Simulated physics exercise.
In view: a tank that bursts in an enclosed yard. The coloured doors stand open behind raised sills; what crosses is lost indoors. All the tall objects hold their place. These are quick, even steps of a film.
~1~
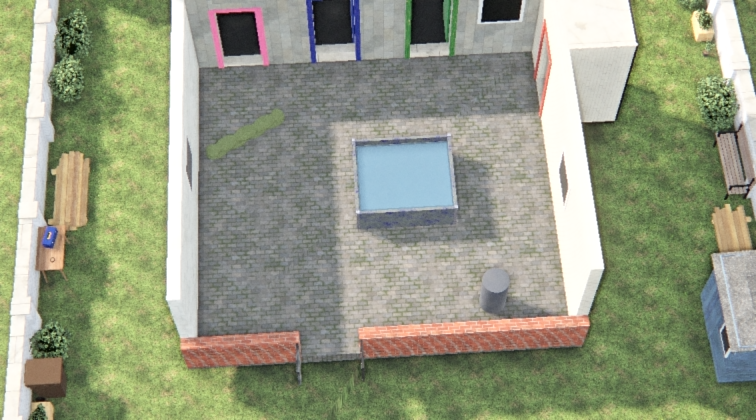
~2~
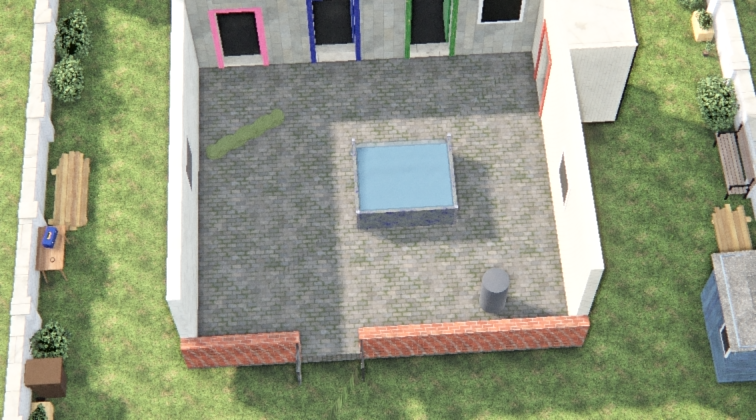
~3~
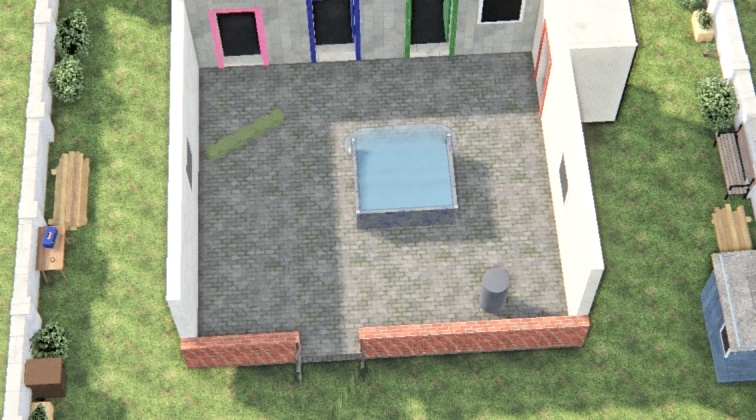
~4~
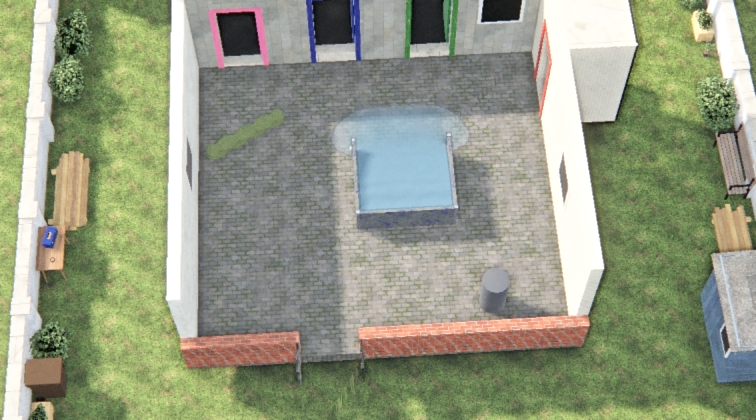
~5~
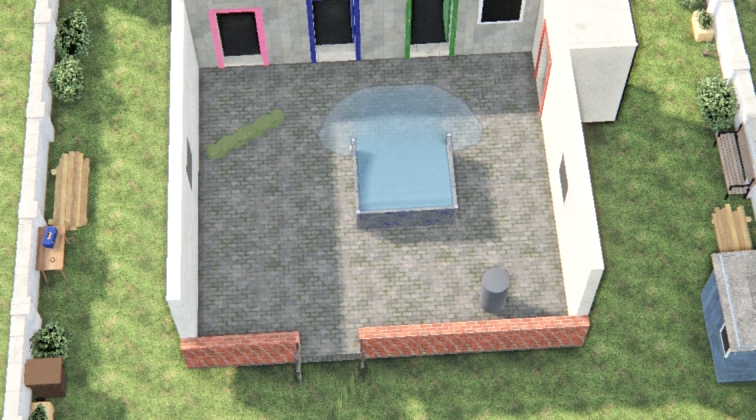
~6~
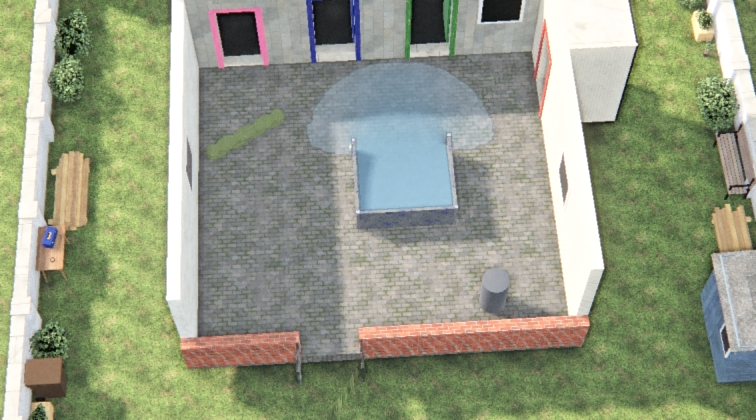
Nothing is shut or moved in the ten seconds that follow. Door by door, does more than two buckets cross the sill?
One by one: The blue door holds within the limit; the pink door floods; the green door floods; the red door floods.
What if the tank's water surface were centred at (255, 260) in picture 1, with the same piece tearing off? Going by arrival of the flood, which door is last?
That is the red one.
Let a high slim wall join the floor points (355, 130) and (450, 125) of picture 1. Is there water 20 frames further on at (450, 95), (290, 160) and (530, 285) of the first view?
One after the other: Dry, under water, under water.
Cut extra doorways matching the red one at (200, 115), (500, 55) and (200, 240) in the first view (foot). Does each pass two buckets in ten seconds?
As listed: Goes over, is over, keeps below it.
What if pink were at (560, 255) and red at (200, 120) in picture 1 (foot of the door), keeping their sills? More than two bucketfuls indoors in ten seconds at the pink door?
The pink one keeps below it.
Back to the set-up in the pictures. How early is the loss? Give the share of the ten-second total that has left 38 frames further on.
Close to 80 %.
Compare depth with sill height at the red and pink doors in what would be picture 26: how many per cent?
In turn 230 and 110 per cent.
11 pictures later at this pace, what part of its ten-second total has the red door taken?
Roughly 0 per cent.
A moment on, water covers 20 % of the floor; the blue door wet at the sill, nothing in, the pink door not reached, the green door over two buckets in, the red door not reached.
Next, water covers 25 % of the floor; the blue door wet at the sill, nothing in, the pink door wet at the sill, nothing in, the green door over two buckets in, the red door wet at the sill, nothing in.
Then, water covers 35 % of the floor; the blue door wet at the sill, nothing in, the pink door under two buckets in, the green door far over two buckets in, the red door over two buckets in.
Later, water covers 65 % of the floor; the blue door wet at the sill, nothing in, the pink door under two buckets in, the green door far over two buckets in, the red door far over two buckets in.
In the end, water covers 90 % of the floor; the blue door wet at the sill, nothing in, the pink door over two buckets in, the green door far over two buckets in, the red door far over two buckets in.
